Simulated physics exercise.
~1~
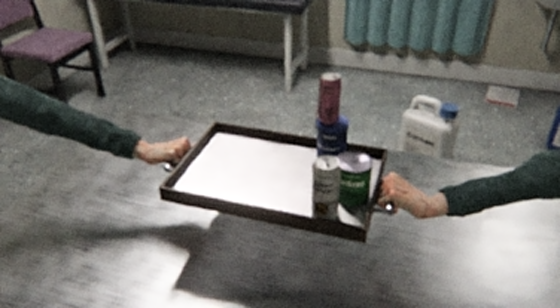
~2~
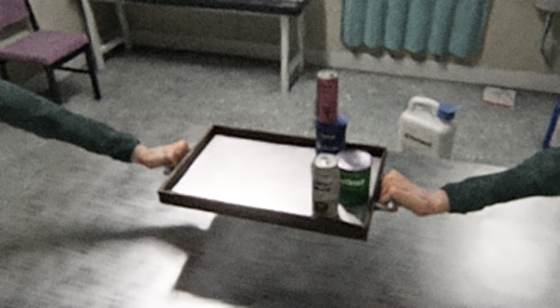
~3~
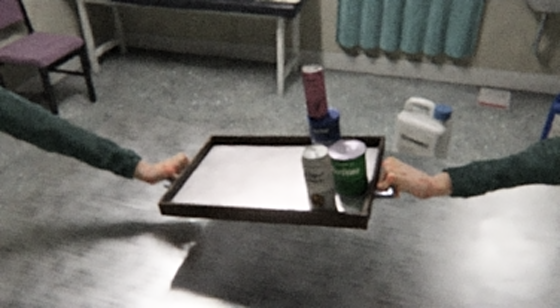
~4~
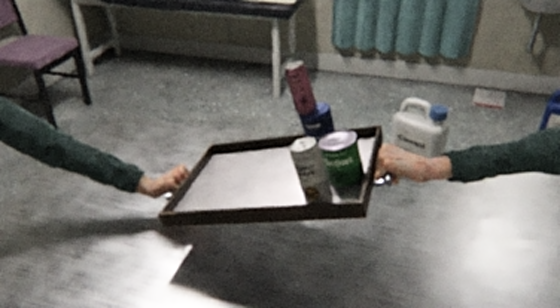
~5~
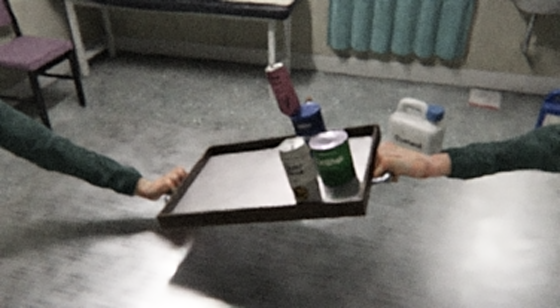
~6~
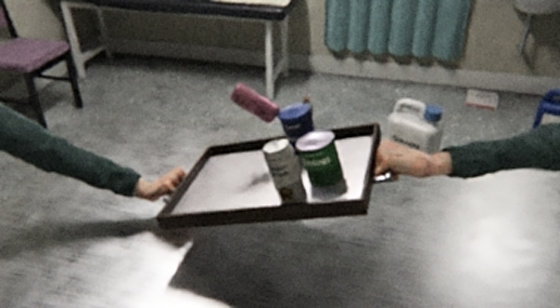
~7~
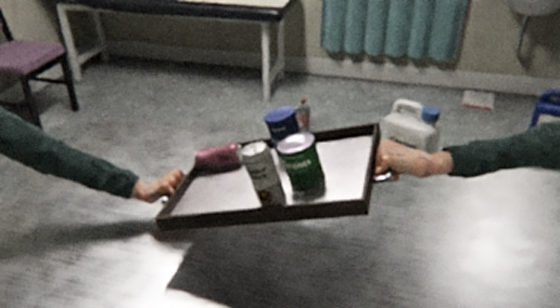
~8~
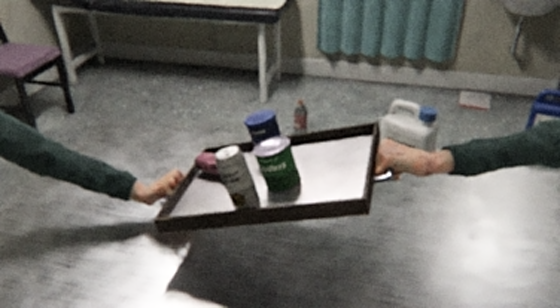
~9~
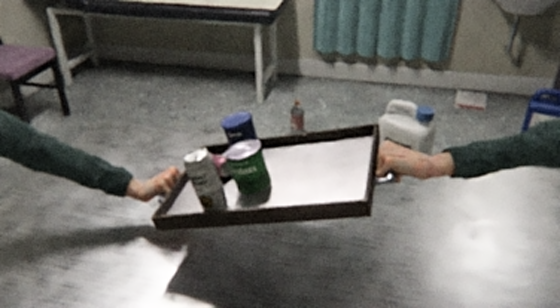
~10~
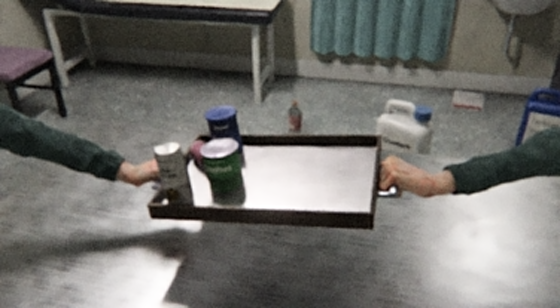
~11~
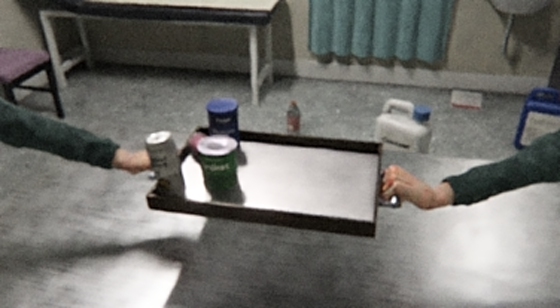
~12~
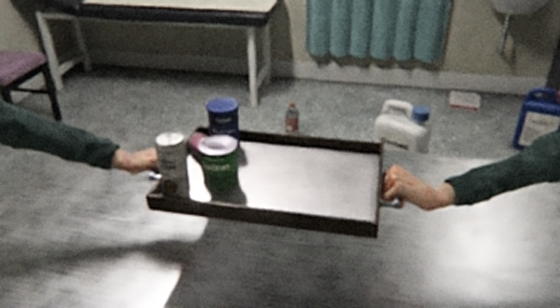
Clinic-like room, two hands tilting a tray left and levelling it, cans and tins sliding across, pink can toppling but staying aboard.
